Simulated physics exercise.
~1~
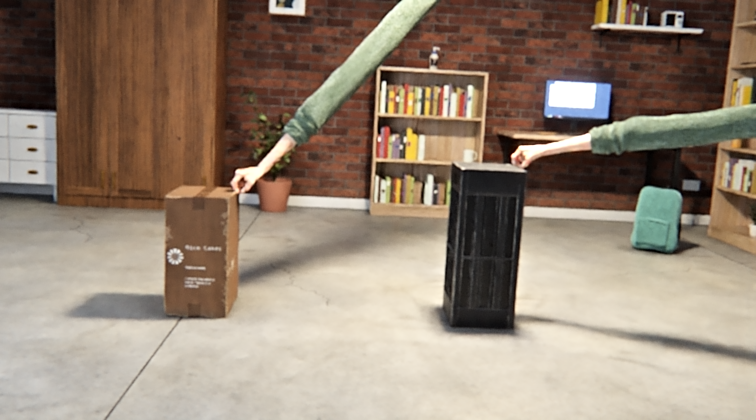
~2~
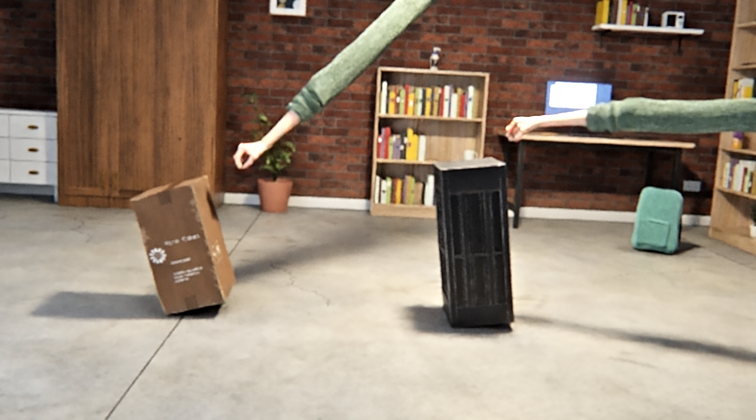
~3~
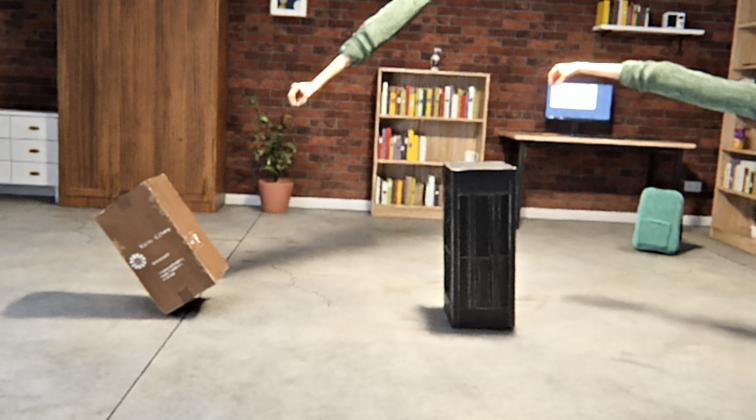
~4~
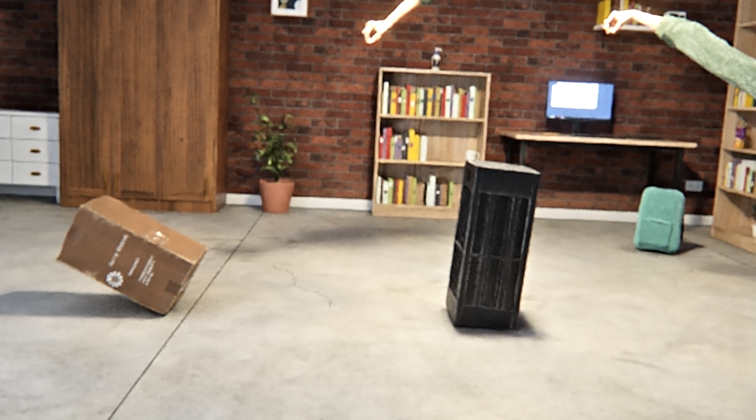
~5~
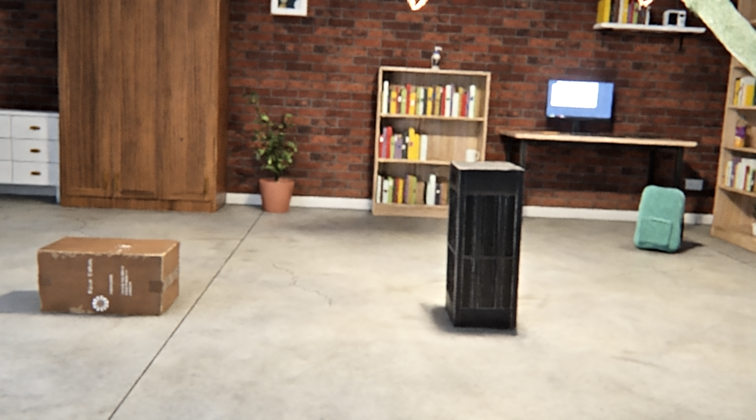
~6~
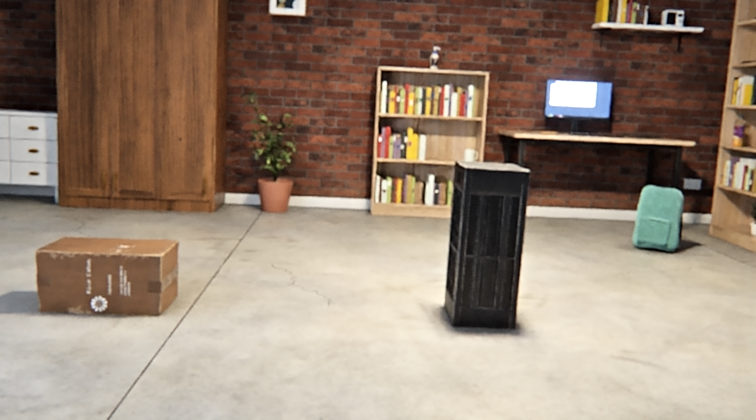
Two green-sleeved arms reach into a brick-walled room with a concrete floor, one toward an upright brown box on the left, the other toward a tall black crate right of centre, seen from the front by a slightly swaying camera. Behind them stand a wooden wardrobe, a potted plant, a bookcase and a desk with a lit screen. Both things tip leftward as the hands let go and draw back. The brown box keeps leaning until it topples onto its side. The black crate rocks back, tilts slightly right, then settles upright on its base.
